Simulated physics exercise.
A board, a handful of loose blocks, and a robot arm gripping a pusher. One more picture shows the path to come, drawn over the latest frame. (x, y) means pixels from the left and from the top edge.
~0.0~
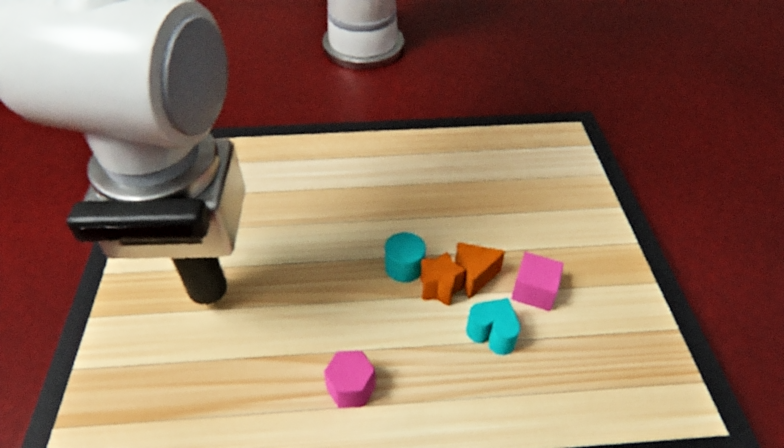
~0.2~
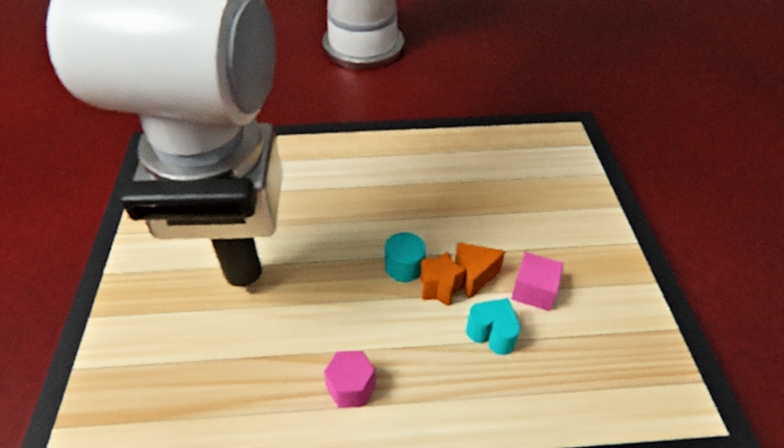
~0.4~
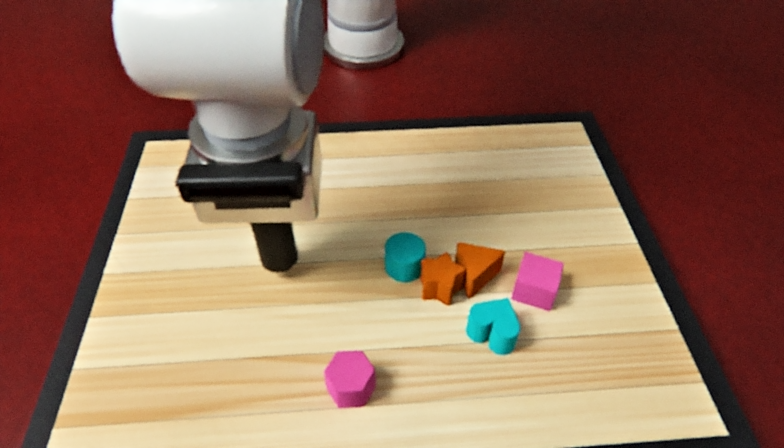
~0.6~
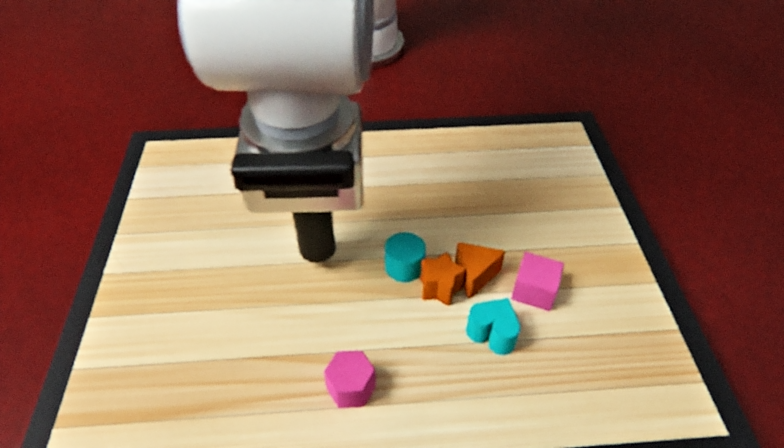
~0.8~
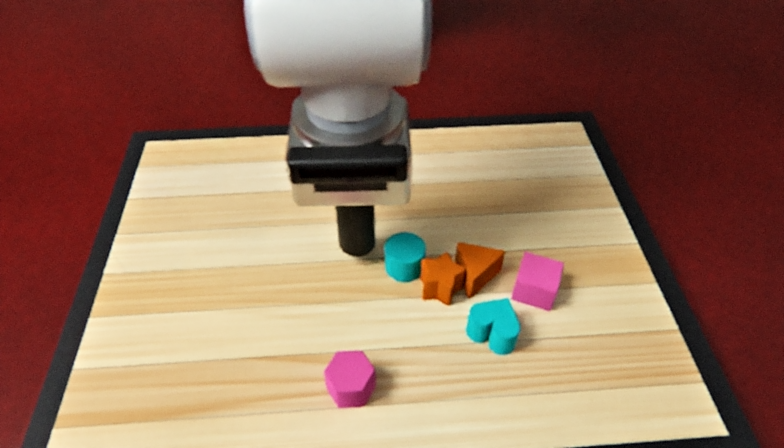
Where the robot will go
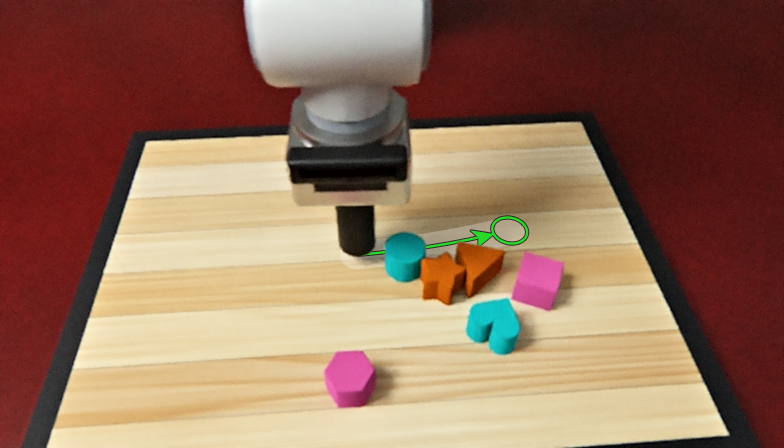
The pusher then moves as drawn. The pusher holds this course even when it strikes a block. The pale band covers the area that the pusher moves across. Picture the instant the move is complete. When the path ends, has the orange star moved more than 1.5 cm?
Yes - that is the case.
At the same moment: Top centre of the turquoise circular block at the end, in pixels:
The middle of its upper face should be somewhere near (444, 256).
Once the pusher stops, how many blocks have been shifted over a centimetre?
It should be two.
The drawn path runs from (358, 255) through (436, 246) to (510, 230).
One third of the way, pusher (413, 237); turquoise circular block (436, 255); orange star (456, 282); orange three-sided block (482, 258), turned 15° anticlockwise.
Two thirds of the way, pusher (465, 229); turquoise circular block (444, 256); orange star (459, 285); orange three-sided block (484, 258).
At the end, pusher (512, 218); turquoise circular block (444, 256); orange star (459, 285); orange three-sided block (484, 258); pink square not moved.
